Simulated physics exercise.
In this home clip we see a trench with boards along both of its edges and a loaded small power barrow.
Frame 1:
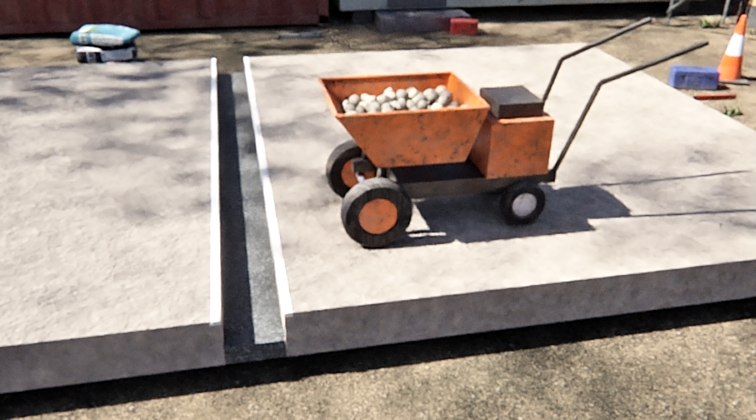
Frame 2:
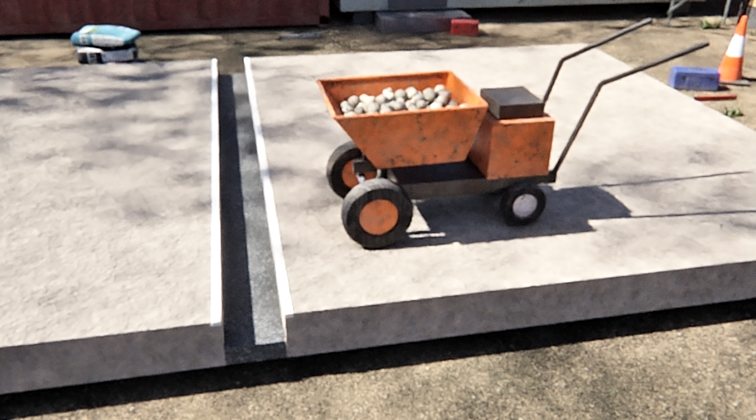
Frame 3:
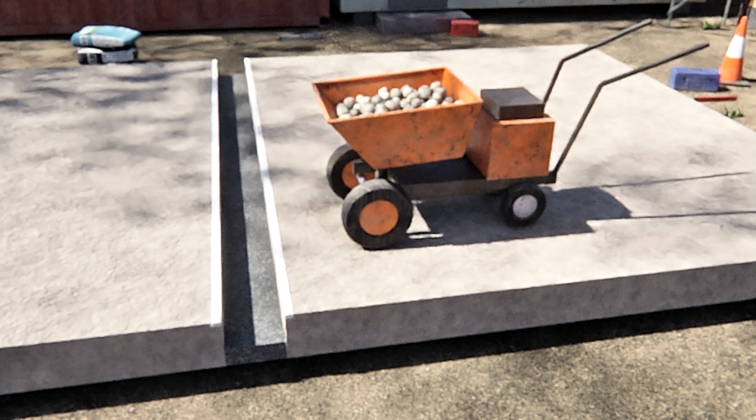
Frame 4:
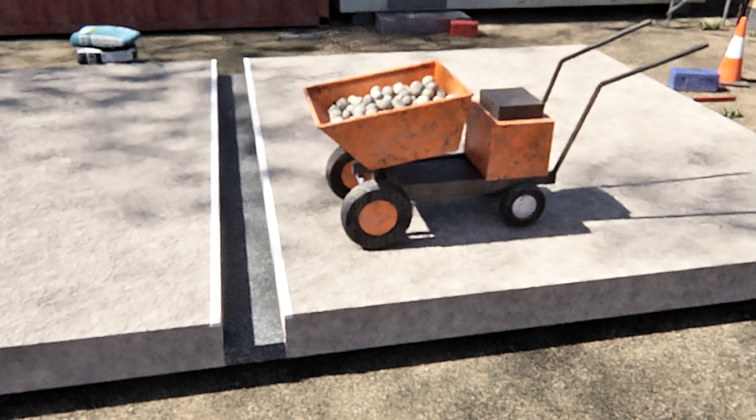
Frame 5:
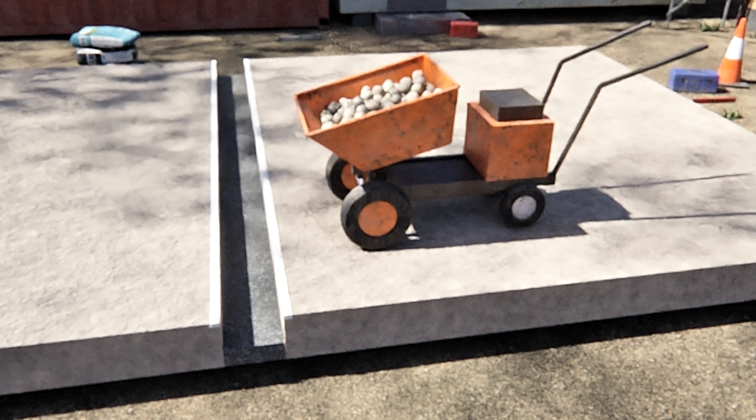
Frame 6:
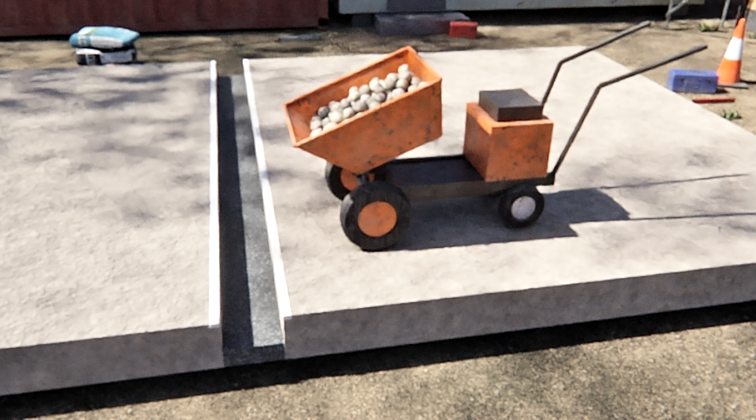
Orange skip of a small power barrow tilting steadily leftward with its load of pale pebbles, beside a narrow board-edged trench.
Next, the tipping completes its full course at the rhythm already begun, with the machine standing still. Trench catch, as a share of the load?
The trench takes in the main portion of the load.
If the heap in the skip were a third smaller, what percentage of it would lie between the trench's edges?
About 80 per cent.
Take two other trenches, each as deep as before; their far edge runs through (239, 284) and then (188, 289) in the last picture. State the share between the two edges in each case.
In order: 30 per cent, then 80 per cent.
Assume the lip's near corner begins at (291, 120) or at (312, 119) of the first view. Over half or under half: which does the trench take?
A minority, then a minority.
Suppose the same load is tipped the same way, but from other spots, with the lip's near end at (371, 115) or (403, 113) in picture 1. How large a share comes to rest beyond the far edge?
About 0 and 0 per cent.
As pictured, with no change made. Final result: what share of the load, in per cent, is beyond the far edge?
It comes to close to 10 %.
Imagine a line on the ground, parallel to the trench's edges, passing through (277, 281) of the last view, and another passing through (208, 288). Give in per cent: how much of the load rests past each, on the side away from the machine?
In order: 80 percent, then 10 percent.
Just after the last frame, skip tipped steeply; every one in the skip.
A moment on, skip tipped right over; roughly two thirds in the skip; roughly a third in or heaped over the trench; about a tenth beyond it.
Further on, skip tipped right over; roughly a quarter in the skip; roughly two thirds in or heaped over the trench; about a tenth beyond it.
When it is over, skip tipped right over; roughly a quarter in the skip; roughly two thirds in or heaped over the trench; about a tenth beyond it.
